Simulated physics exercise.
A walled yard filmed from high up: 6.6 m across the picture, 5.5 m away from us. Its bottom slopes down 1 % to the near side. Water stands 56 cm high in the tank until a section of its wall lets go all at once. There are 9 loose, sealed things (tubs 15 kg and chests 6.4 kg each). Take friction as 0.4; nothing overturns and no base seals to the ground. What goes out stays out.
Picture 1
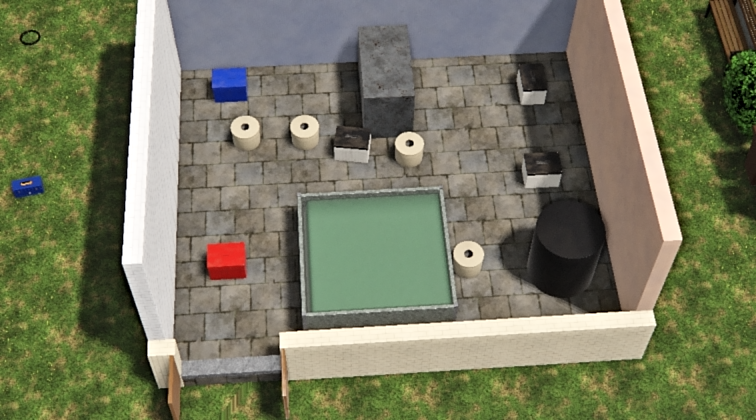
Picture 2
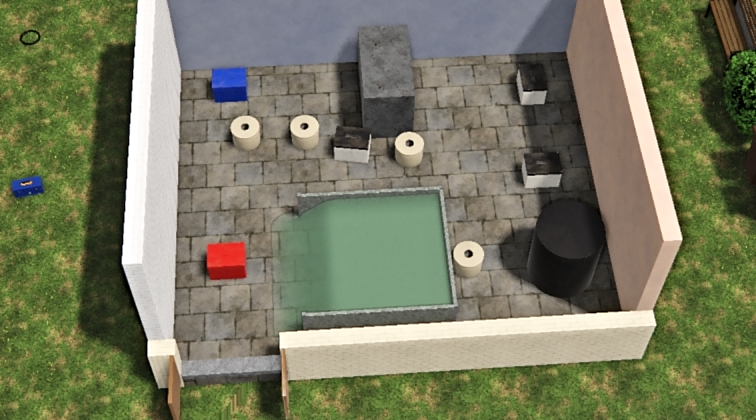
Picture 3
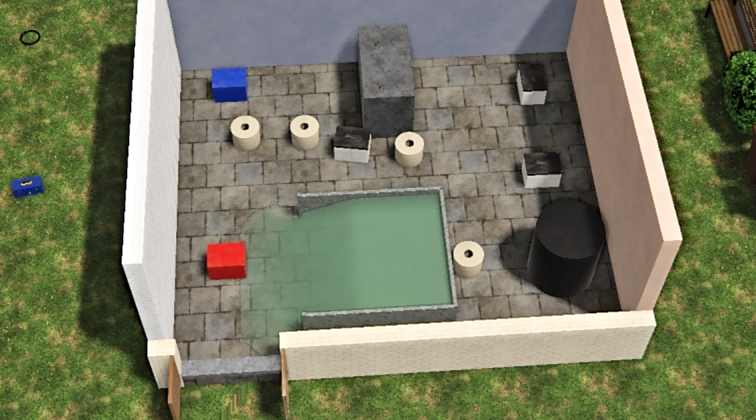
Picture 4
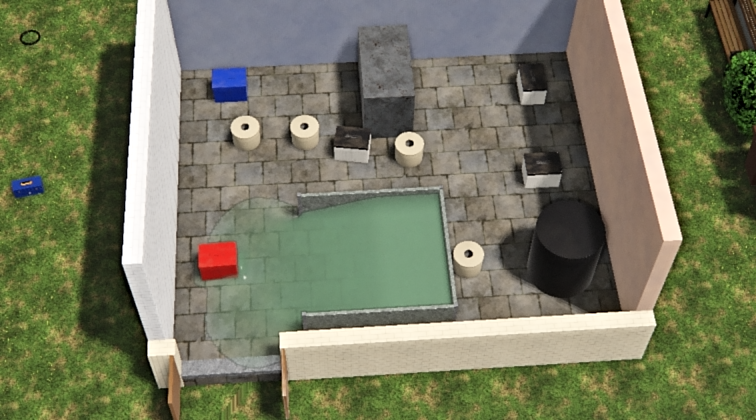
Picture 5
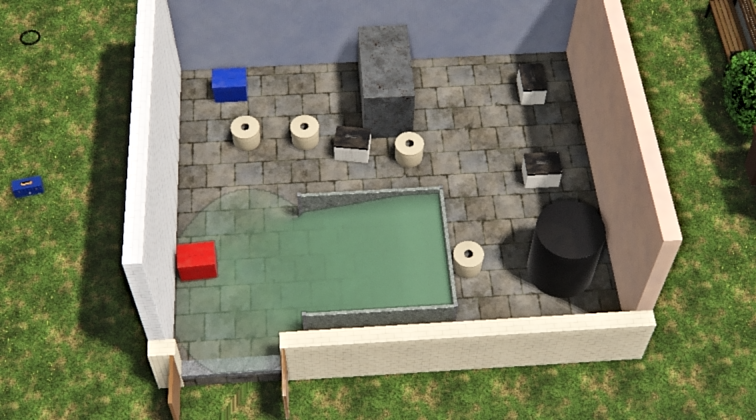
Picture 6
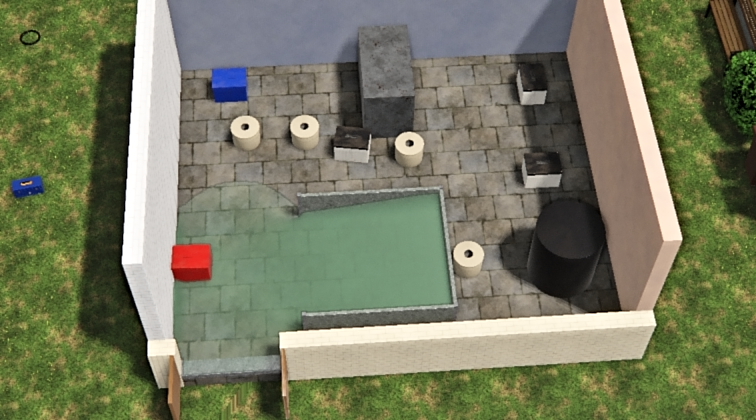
We see a walled yard where green water from a rectangular pool spreads left across the paving through its open left side, pushing the red box toward the left wall while the blue box and pale tubs stay put.
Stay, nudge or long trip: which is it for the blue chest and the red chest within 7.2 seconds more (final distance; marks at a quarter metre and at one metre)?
The blue chest gets carried off, the red chest gets carried off.
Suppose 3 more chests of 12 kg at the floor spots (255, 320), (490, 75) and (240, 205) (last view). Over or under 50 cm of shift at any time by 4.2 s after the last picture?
In that order: Past it, less, more.
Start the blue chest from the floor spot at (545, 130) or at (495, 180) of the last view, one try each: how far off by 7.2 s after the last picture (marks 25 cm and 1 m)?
In that order: It barely shifts; it holds its place.
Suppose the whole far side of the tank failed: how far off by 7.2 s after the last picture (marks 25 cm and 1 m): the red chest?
Then the red chest gets carried off.
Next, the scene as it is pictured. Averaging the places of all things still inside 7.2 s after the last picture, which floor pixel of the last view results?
At about (423, 164).
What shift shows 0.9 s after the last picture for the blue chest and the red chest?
About 0 and 50 cm.
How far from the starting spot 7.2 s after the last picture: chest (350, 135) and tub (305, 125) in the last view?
In that order: 200 cm, 100 cm.
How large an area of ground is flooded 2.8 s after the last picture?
Some 17 m2.
Then, 0.9 s after the last picture the blue chest is near (229, 77), 0.0 m from its start, aground; the red chest is near (188, 243), 0.5 m from its start, afloat; 0 of 9 are out; 1 afloat.
Then, 2.8 s after the last picture the blue chest is near (303, 60), 1.2 m from its start, afloat; the red chest is near (205, 187), 1.2 m from its start, afloat; 0 of 9 are out; 2 afloat.
Then, 4.8 s after the last picture the blue chest is near (350, 99), 2.1 m from its start, afloat; the red chest is near (245, 93), 3.0 m from its start, afloat; 0 of 9 are out; 4 afloat.
Then, 7.2 s after the last picture the blue chest is near (416, 177), 3.6 m from its start, afloat; the red chest is near (289, 81), 3.4 m from its start, afloat; 0 of 9 are out; 2 afloat.
